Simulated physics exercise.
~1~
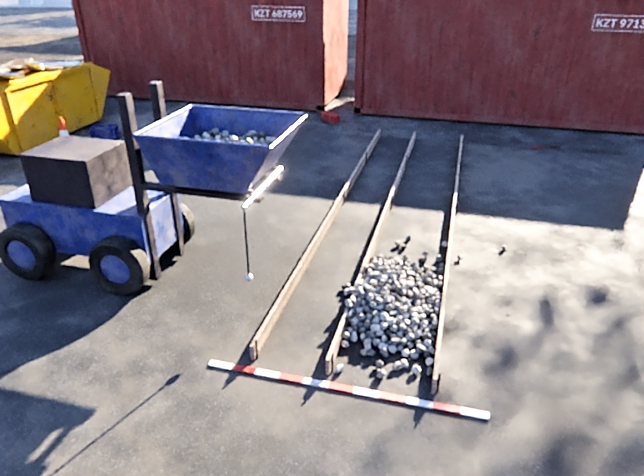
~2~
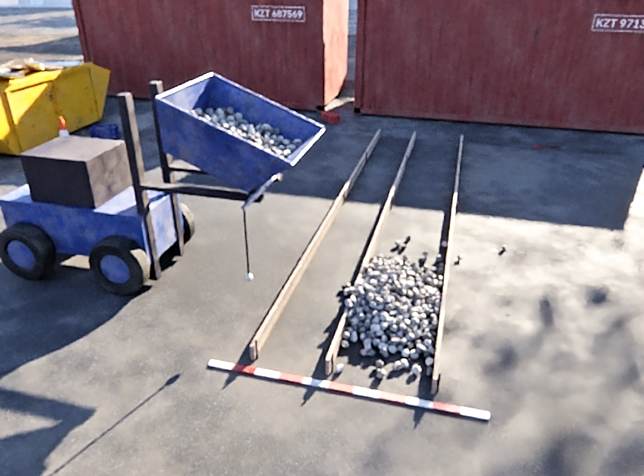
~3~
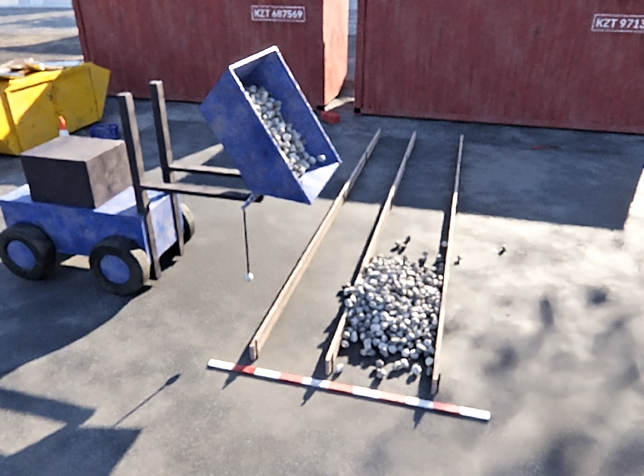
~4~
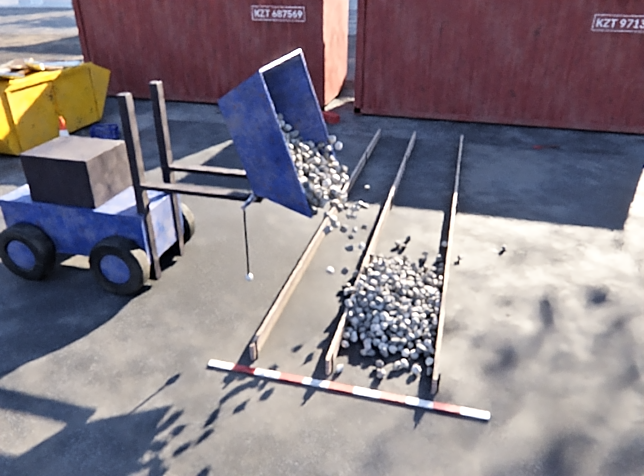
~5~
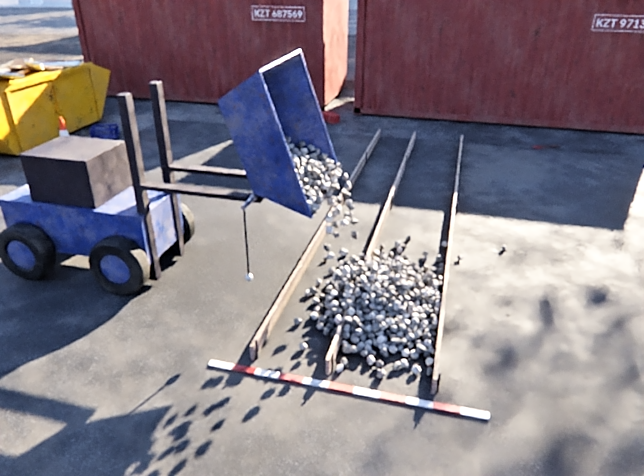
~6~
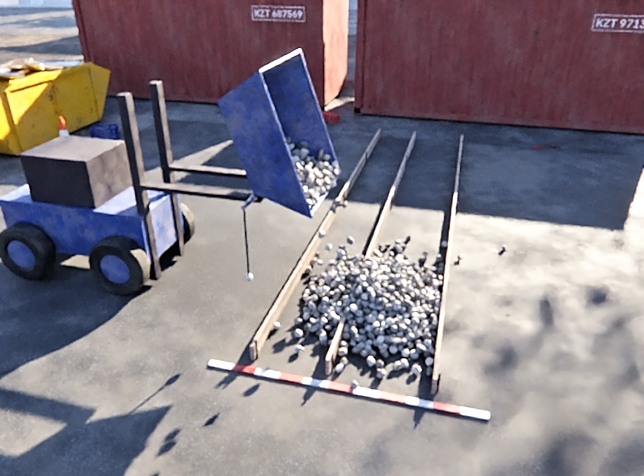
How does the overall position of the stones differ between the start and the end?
At the start, the stones are split between the level skip on the left and the pile in the right-hand bay. By the end, they lie farther to the right as a whole, because many have left the skip for the bays, though some remain inside it.
